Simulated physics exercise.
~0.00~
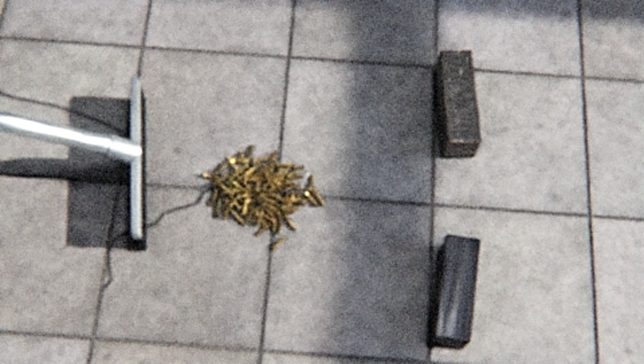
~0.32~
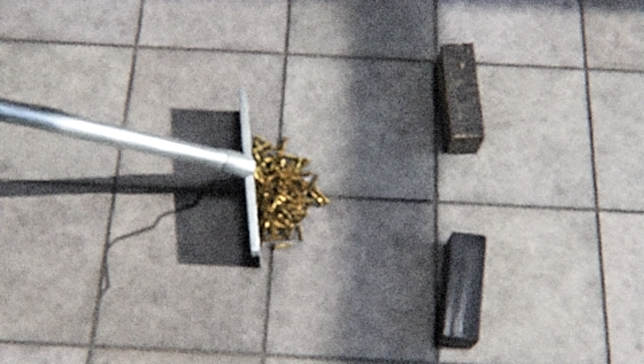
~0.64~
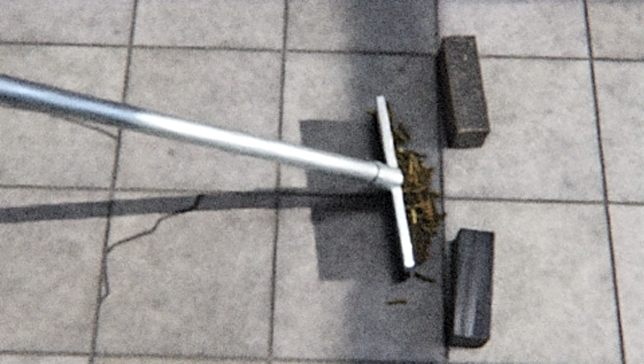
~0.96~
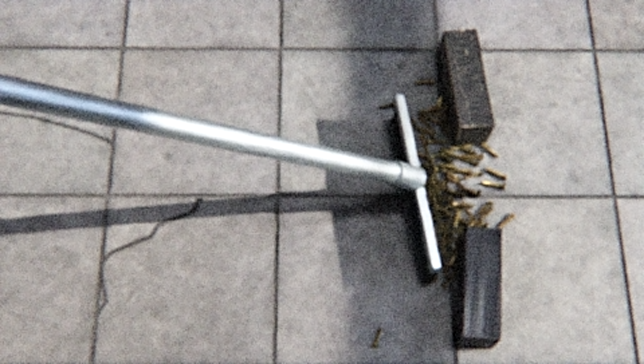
At the start, a small heap of brass-coloured screws lies on grey paving tiles, with a long-handled squeegee to its left and two dark blocks standing apart on the right. The squeegee moves right until its blade meets the heap and presses it into a narrower pile. It keeps pushing the screws across the shaded strip towards the blocks, leaving a stray one behind near the blade's lower end. Finally the blade comes close to the blocks, with some screws poking into the gap between them while most remain bunched up in front.
